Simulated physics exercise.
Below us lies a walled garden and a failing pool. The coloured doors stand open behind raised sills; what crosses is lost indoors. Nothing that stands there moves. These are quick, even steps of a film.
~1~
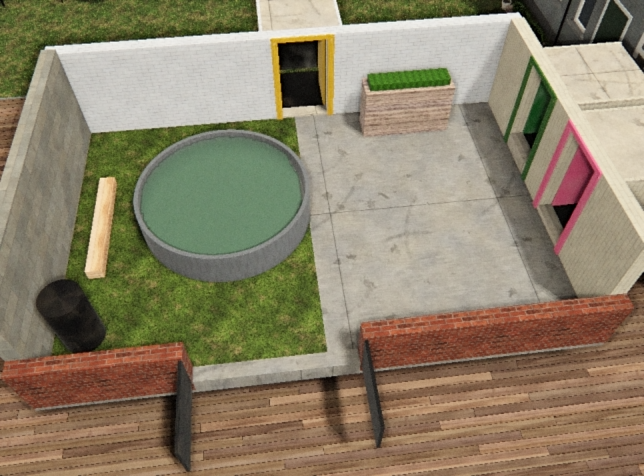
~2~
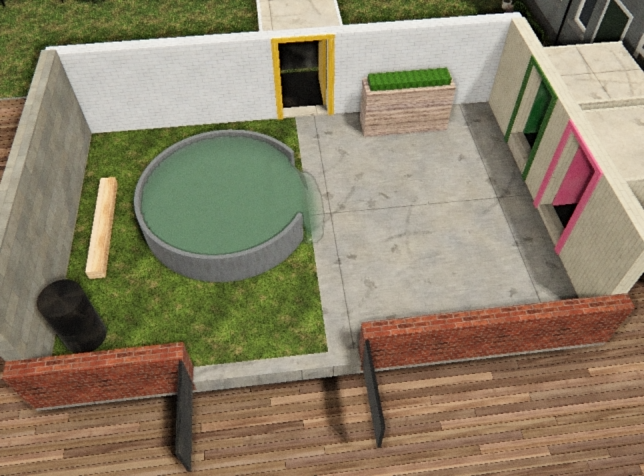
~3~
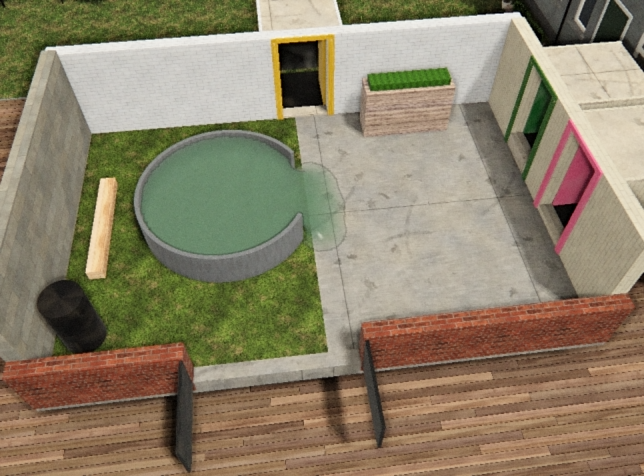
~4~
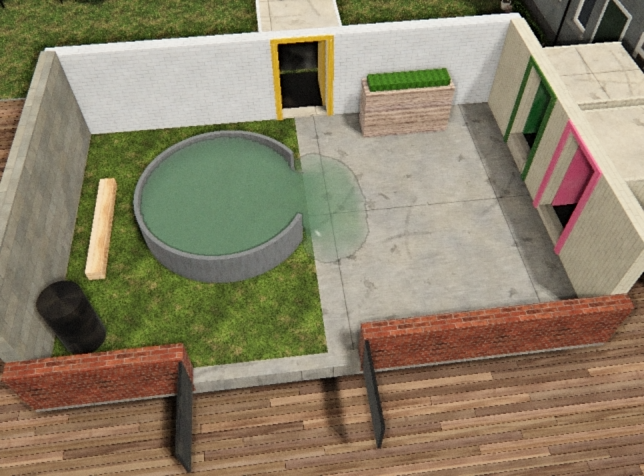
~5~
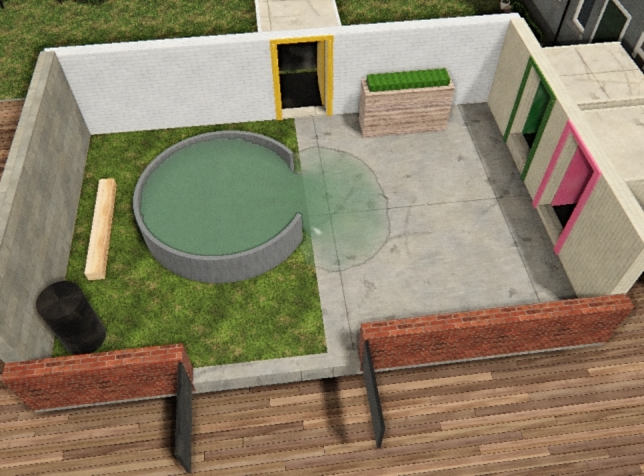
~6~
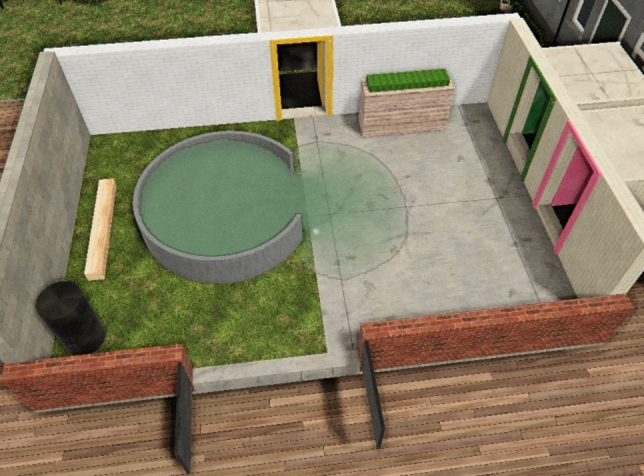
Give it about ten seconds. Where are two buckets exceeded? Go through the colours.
In the end: The pink door lets in a lot; the green door admits no more than that; the yellow door admits no more than that.
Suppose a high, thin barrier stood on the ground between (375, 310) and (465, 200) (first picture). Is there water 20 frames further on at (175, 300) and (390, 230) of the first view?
In turn: Dry, flooded.
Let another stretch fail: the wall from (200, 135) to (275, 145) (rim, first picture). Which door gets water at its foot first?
That is the yellow-painted one.
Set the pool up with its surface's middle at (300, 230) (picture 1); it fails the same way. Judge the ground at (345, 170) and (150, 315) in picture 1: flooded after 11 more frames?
In that order: No water, dry.
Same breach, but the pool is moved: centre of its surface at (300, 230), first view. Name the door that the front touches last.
It is the yellow door.
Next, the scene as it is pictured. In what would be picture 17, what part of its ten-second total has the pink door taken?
Close to 5 %.
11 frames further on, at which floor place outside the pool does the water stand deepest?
Close to (503, 143).
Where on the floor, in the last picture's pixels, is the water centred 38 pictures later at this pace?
Around (375, 216).
A moment on, water covers 30 % of the floor; the pink door not reached, the green door not reached, the yellow door not reached.
Next, water covers 50 % of the floor; the pink door under two buckets in, the green door wet at the sill, nothing in, the yellow door wet at the sill, nothing in.
Then, water covers 55 % of the floor; the pink door over two buckets in, the green door under two buckets in, the yellow door wet at the sill, nothing in.
Later, water covers 60 % of the floor; the pink door far over two buckets in, the green door under two buckets in, the yellow door wet at the sill, nothing in.
In the end, water covers 80 % of the floor; the pink door far over two buckets in, the green door under two buckets in, the yellow door wet at the sill, nothing in.
